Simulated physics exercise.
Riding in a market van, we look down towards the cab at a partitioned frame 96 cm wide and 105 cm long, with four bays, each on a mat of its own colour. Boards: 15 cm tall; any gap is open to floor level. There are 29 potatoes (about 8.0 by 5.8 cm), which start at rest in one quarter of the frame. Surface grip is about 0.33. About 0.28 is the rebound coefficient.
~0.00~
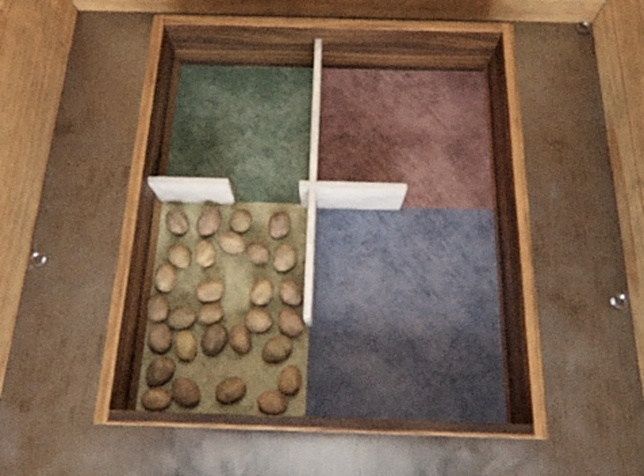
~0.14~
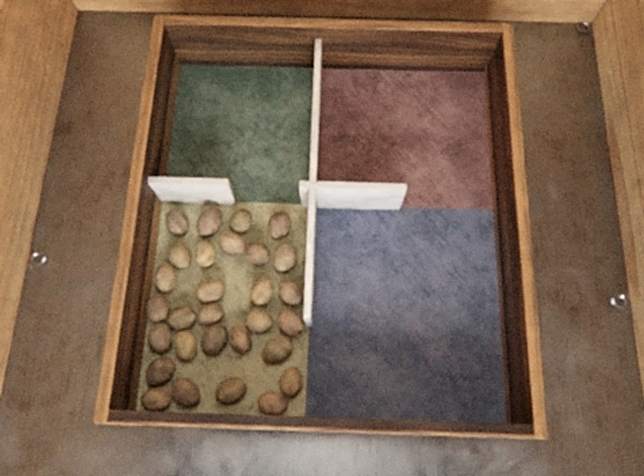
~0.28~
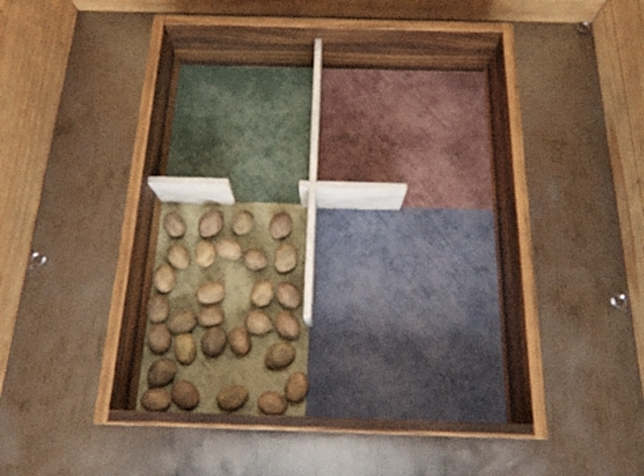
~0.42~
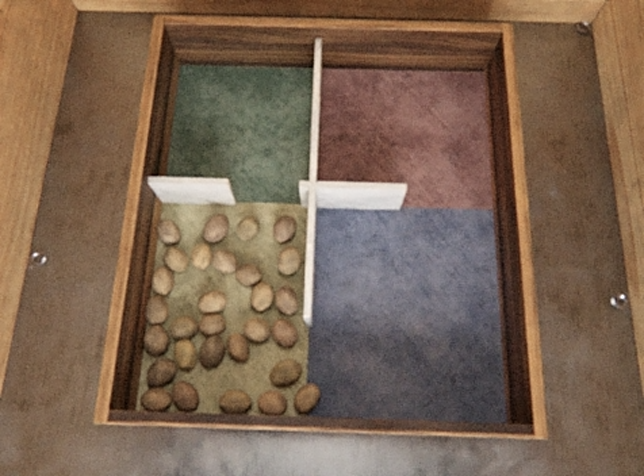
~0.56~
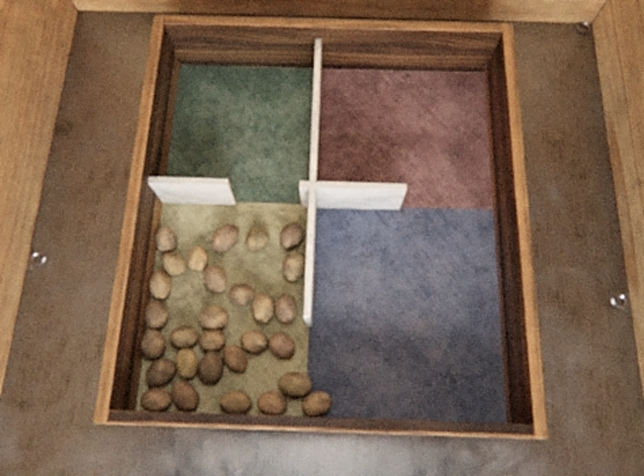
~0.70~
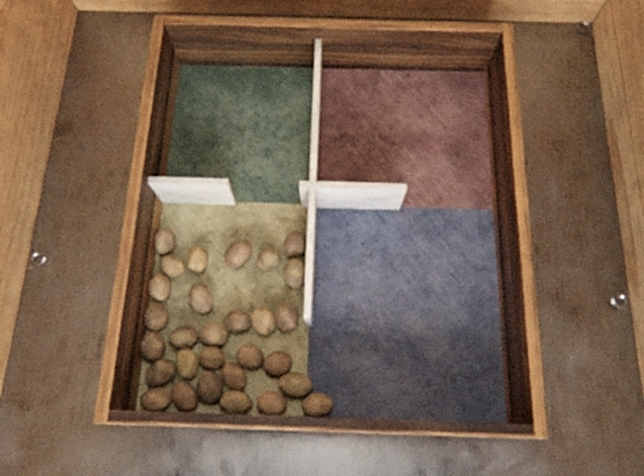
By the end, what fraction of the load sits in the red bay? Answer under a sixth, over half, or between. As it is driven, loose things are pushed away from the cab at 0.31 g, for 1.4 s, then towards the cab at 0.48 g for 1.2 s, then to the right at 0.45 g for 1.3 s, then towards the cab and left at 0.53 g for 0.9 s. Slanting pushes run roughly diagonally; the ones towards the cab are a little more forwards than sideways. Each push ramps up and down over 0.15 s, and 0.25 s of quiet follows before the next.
I'd say below a sixth.
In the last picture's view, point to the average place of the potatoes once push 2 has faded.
Mean location: Near (243, 218).
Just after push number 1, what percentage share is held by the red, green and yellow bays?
After that push: Red 0, green 0 and yellow 90 percent.
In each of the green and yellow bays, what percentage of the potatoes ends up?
Final split, approximately: Green 10 in a hundred, yellow 70 in a hundred.
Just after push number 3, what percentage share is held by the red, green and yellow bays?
Red 0, green 10, yellow 70 per cent.
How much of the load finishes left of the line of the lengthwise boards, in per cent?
Around 90 per cent.
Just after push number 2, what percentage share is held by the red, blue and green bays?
The split comes out as red 0 per cent, blue 10 per cent and green 10 per cent.
After push 1 (1.64 s), 2 in the blue bay and 27 in the yellow bay.
After push 2 (3.09 s), 2 in the blue bay, 4 in the green bay and 23 in the yellow bay.
After push 3 (4.64 s), 4 in the blue bay, 4 in the green bay and 21 in the yellow bay.
After push 4 (5.79 s), 1 in the red bay, 3 in the blue bay, 4 in the green bay and 21 in the yellow bay.
When it is over (at 6.40 s), 1 in the red bay, 3 in the blue bay, 4 in the green bay and 21 in the yellow bay. Asked share, 1 of 29, 3 per cent.
